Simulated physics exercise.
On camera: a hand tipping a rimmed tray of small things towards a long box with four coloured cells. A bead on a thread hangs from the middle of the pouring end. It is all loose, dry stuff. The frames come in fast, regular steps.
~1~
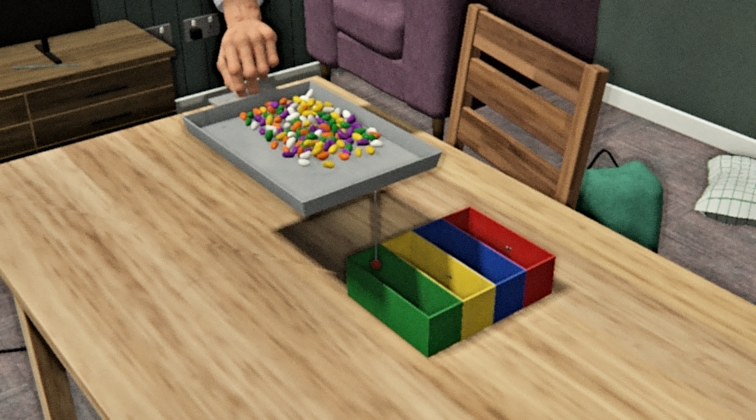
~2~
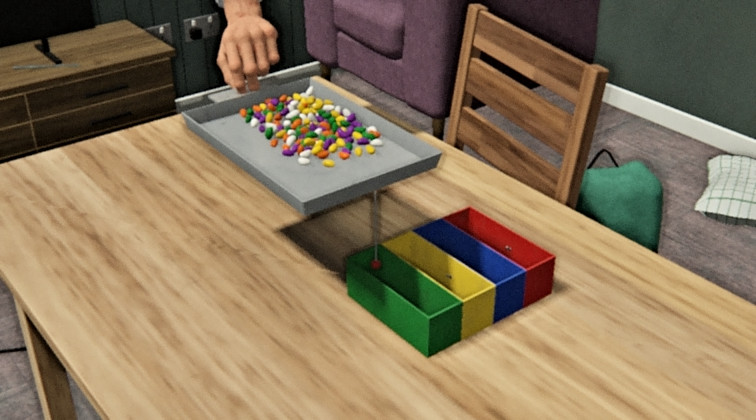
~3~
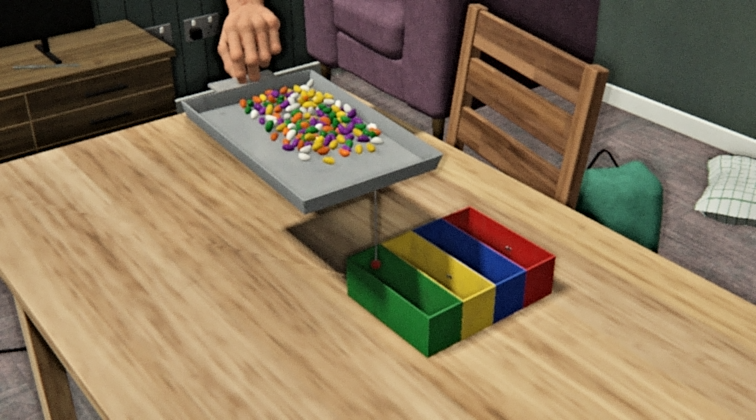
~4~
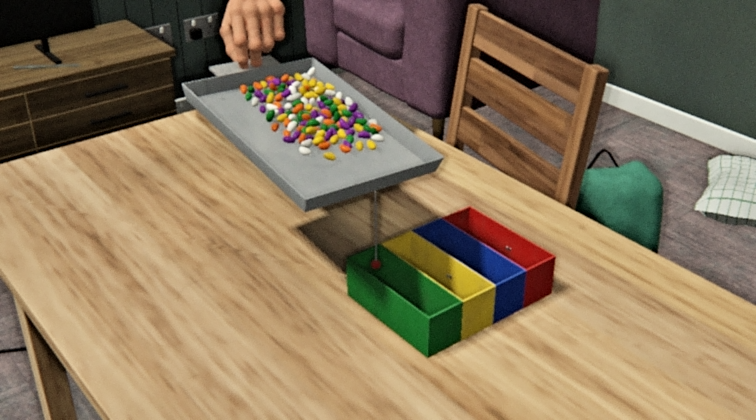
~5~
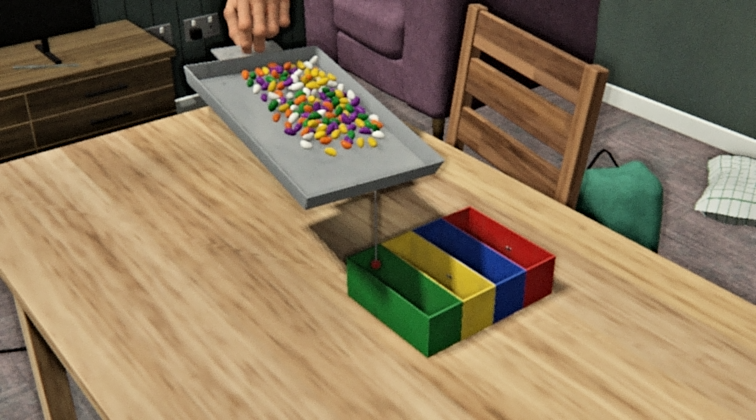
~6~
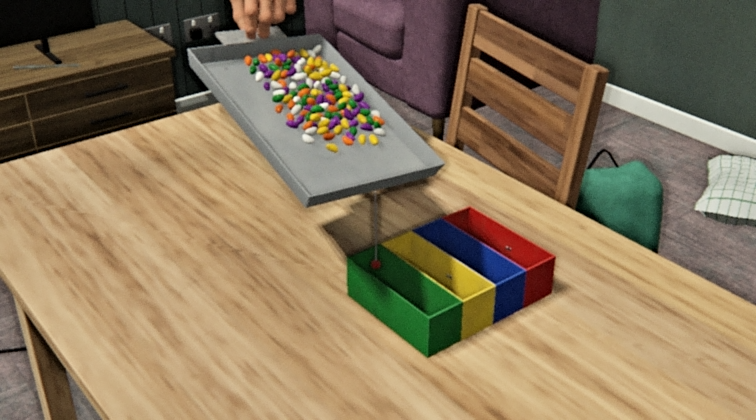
At the start, a hand holds a grey rimmed tray of colourful jelly beans level above a wooden table, beside a box with green, yellow, blue and red cells. The hand then gradually raises the tray's far end, tilting it towards the box, while the beans stay bunched together on the tray.
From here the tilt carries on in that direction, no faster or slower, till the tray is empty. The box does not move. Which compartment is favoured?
The yellow cell gets the most.
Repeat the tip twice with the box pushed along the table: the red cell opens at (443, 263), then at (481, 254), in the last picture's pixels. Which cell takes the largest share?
In turn: Red; that blue cell.
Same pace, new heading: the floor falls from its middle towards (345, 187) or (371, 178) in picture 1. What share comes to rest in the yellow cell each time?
First some 10, then 30 per cent.
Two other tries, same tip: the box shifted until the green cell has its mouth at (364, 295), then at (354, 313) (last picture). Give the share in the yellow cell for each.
In turn 20 and 10 in a hundred.
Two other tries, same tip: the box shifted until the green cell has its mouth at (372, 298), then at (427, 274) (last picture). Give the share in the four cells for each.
The first gives 100 %, the second 90 %.
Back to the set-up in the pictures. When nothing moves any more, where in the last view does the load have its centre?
Around (443, 299).
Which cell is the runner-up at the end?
Next in line is blue.
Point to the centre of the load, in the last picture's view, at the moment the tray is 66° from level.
Near (407, 157).
Soon after the last picture, tray tipped steeply; most on the tray; a stray few in the yellow cell; a stray few in the blue cell; a small part falling or outside the box.
A little later, tray tipped past a quarter turn; about a quarter on the tray; about a third in the yellow cell; about a quarter in the blue cell; a small part in the green cell; about a quarter falling or outside the box.
Later still, tray tipped past a quarter turn; about two thirds in the yellow cell; about a quarter in the blue cell; a small part in the green cell; a stray few falling or outside the box.
At rest, tray tipped past a quarter turn; about two thirds in the yellow cell; about a quarter in the blue cell; a small part in the green cell; none in the red cell; a stray few outside the box.
